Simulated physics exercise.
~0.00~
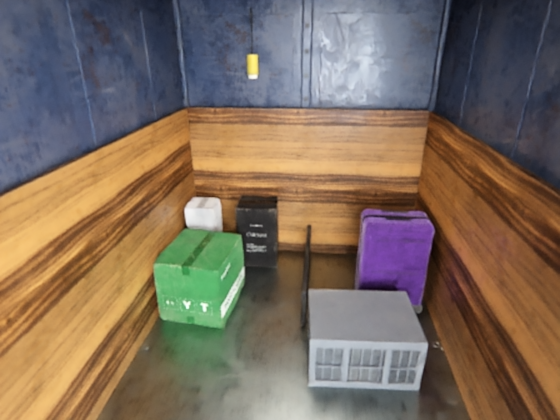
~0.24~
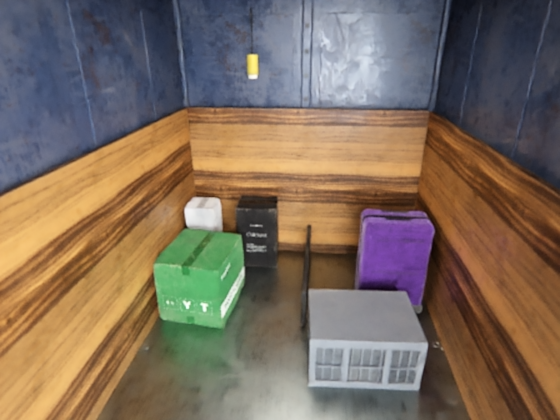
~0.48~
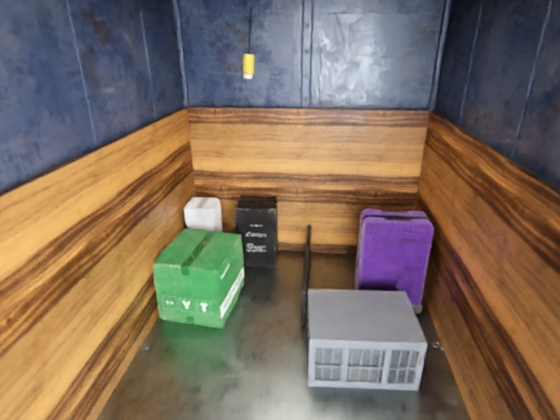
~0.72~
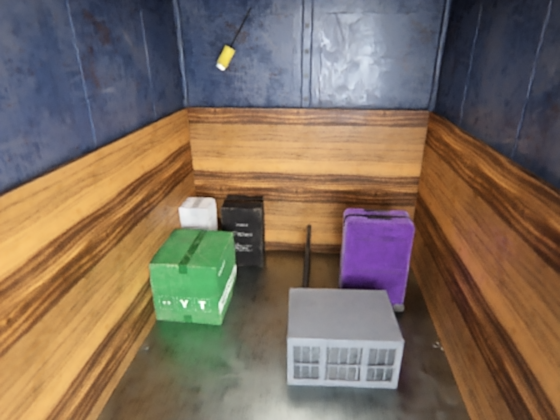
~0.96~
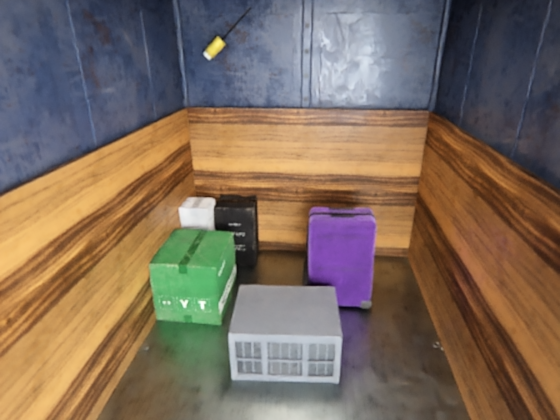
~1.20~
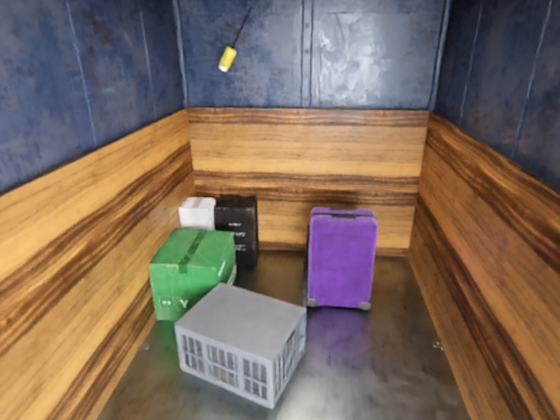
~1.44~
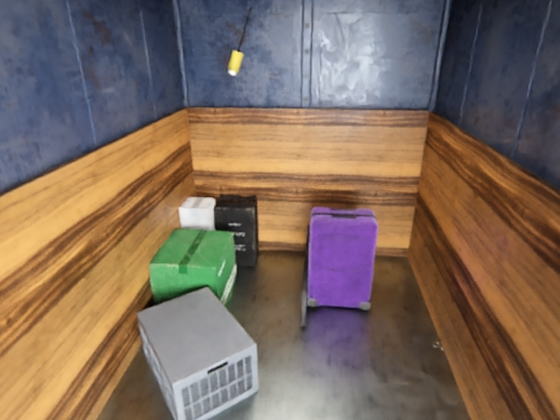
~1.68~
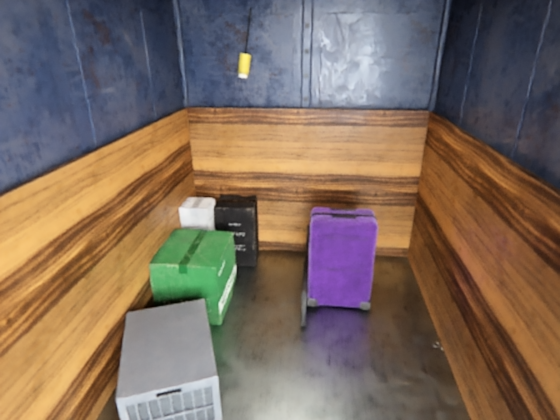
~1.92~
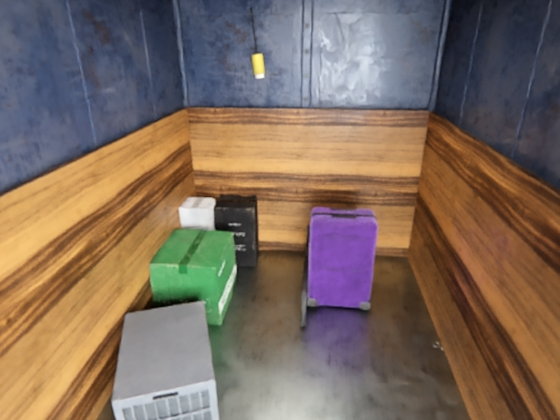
A grey chest slid left across the van floor, turning as it came forward along the left wall, while a purple case and black box shifted left and the lamp swung; the case ended upright, and the green box stayed nearly in place.
